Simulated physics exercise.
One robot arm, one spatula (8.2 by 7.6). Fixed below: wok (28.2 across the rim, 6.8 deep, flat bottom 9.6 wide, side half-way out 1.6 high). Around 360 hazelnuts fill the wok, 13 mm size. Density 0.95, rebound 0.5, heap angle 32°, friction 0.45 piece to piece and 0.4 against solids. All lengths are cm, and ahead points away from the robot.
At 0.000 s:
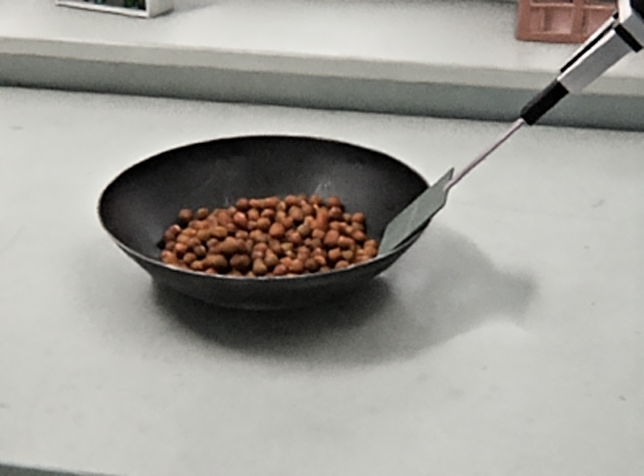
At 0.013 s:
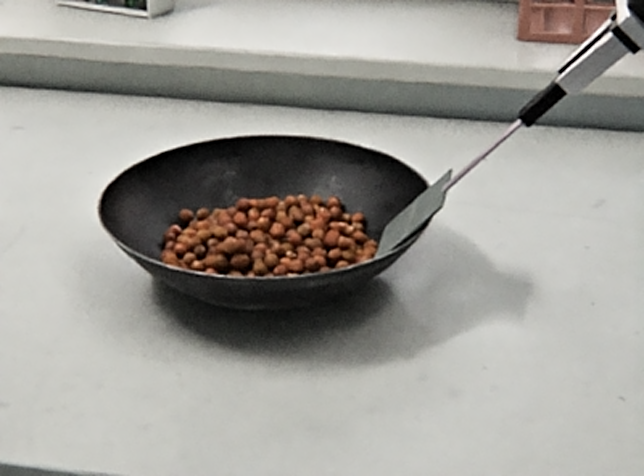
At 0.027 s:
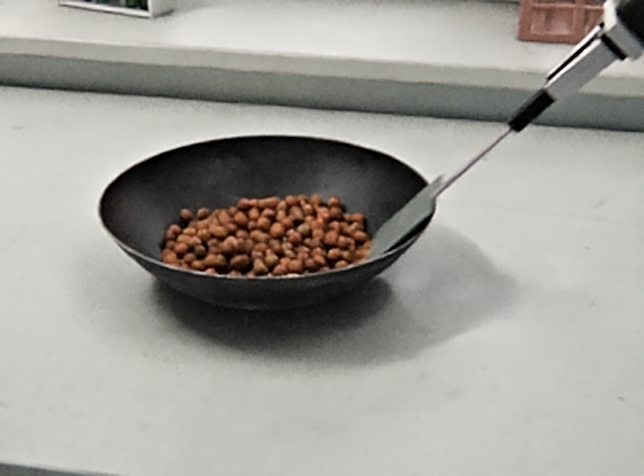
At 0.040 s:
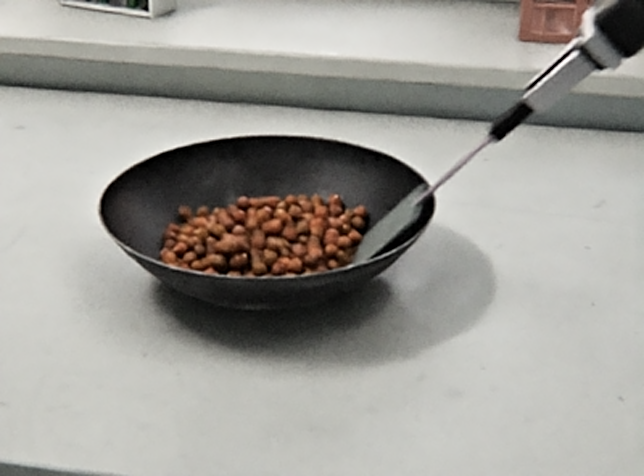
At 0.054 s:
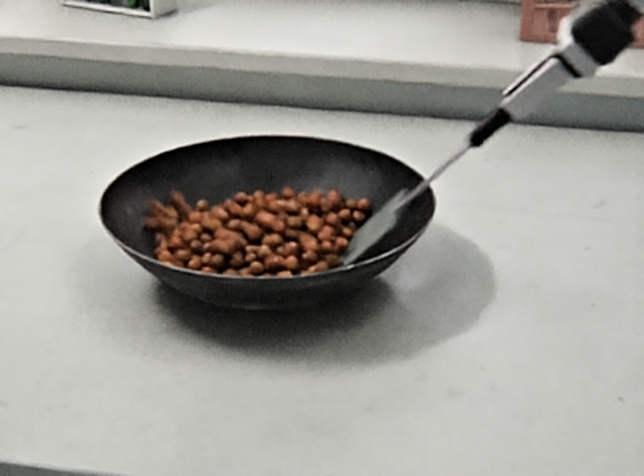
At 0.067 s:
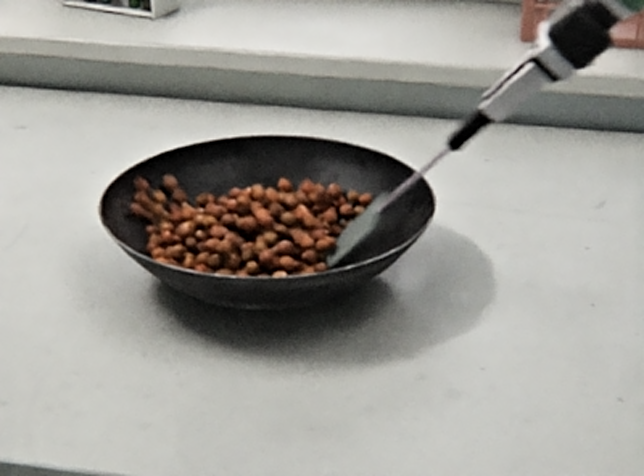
Spatula on a robot arm sliding down into a black wok from the right, pushing a heap of brown hazelnuts leftward.
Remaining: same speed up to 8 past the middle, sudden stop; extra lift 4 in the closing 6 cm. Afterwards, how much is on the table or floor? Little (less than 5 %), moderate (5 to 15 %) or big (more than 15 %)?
A big share, more than 15 %, ends on the table or floor.
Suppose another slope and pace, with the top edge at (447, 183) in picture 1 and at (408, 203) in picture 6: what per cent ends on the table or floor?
About 10 per cent.
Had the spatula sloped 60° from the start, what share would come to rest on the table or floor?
It would be near 30 per cent.
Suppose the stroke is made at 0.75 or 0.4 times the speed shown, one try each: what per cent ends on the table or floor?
Some 20 and 5 per cent.
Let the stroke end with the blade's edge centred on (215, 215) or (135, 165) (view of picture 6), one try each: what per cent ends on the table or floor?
About 10 and 40 per cent.
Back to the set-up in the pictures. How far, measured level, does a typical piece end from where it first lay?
Roughly 5 cm.
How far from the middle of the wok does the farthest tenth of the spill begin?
Some 75 cm.
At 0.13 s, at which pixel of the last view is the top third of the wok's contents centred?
Around (210, 208).
After 0.10 s, sloping 48°, highest piece 10 above the table; 361 in the wok, 2 on the blade or in flight.
After 0.13 s, sloping 48°, highest piece 13 above the table; 354 in the wok, 9 on the blade or in flight.
After 0.35 s, sloping 48°, highest piece 19 above the table; 268 in the wok, 29 on the table or floor, 66 on the blade or in flight.
After 1.40 s, sloping 48°, highest piece 5 above the table; 268 in the wok, 95 on the table or floor.
At rest, 268 in the wok, 95 on the table or floor. That is 26 % on the table or floor.
